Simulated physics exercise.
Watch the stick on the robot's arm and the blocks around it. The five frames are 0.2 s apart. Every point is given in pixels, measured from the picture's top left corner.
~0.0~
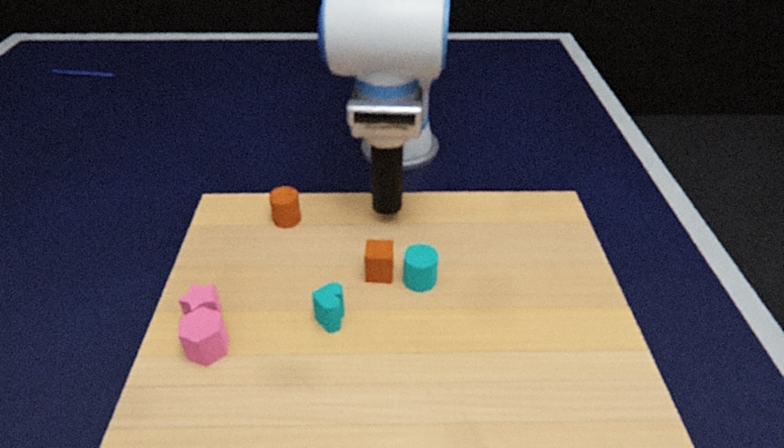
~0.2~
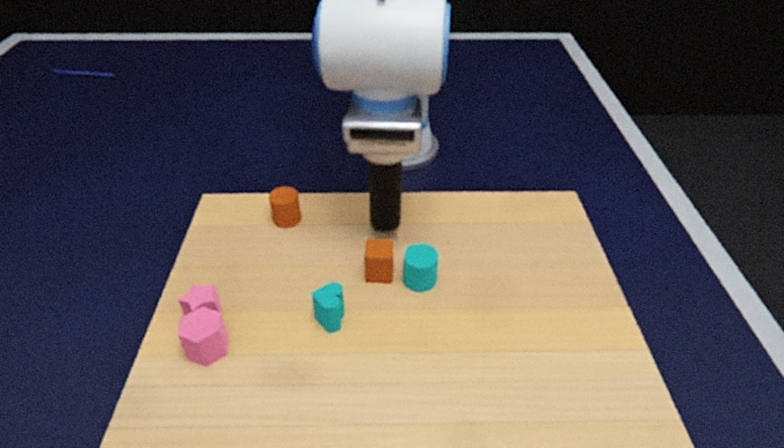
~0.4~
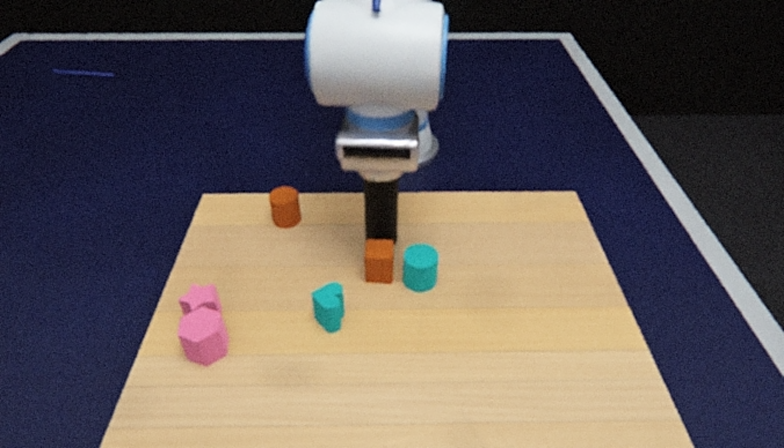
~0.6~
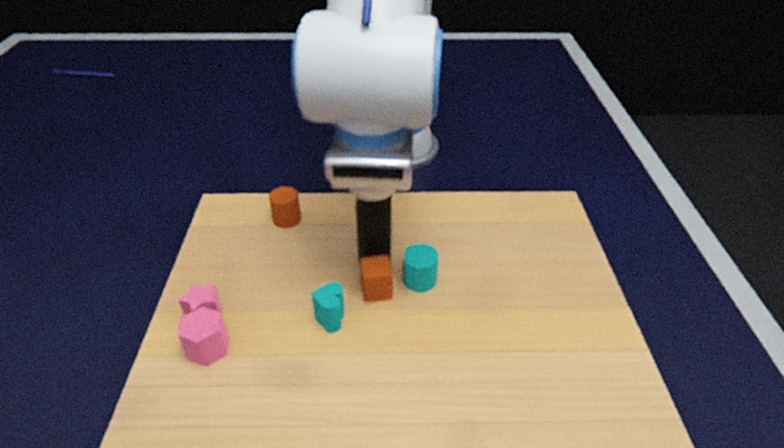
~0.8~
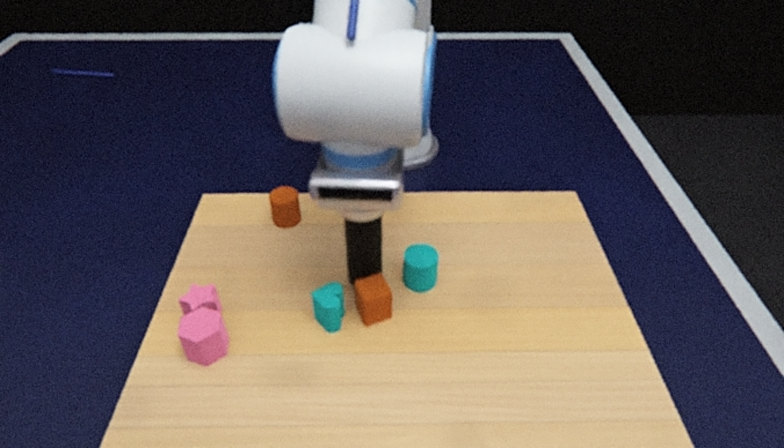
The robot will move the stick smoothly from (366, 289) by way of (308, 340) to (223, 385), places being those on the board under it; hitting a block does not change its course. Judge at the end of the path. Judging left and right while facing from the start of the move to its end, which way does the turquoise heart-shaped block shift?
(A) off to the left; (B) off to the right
A.
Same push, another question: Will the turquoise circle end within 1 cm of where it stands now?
I expect so.
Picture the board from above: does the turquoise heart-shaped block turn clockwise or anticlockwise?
Answer: Against the clock.
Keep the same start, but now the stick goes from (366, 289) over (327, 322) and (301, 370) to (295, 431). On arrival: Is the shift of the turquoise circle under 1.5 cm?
I expect so.
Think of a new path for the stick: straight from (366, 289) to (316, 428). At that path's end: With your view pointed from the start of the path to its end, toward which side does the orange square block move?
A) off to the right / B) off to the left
I choose B.
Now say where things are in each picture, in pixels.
The first picture shows stick tip at (387, 206); block tops, pink six-sided block at (200, 324); turquoise heart-shaped block at (329, 294); orange square block at (379, 249); turquoise circle at (421, 255).
The second picture shows stick at (385, 222); blocks unchanged.
The third picture shows stick at (381, 239); blocks unchanged.
The fourth picture shows stick at (375, 258); orange square block at (376, 266).
The fifth picture shows stick at (365, 278); pink six-sided block at (200, 324); turquoise heart-shaped block at (329, 294); orange square block at (373, 287); turquoise circle at (421, 255).
The first path, step by step. One third of the way, stick at (329, 312); turquoise heart-shaped block at (300, 321); orange square block at (373, 297), turned 30° anticlockwise.
Two thirds of the way, stick at (279, 346); turquoise heart-shaped block at (262, 359), turned 80° anticlockwise; orange square block at (373, 297), turned 30° anticlockwise.
At the end, stick at (219, 375); pink six-sided block in place; turquoise heart-shaped block at (246, 377), turned 130° anticlockwise; orange square block at (373, 297), turned 30° anticlockwise; turquoise circle in place.
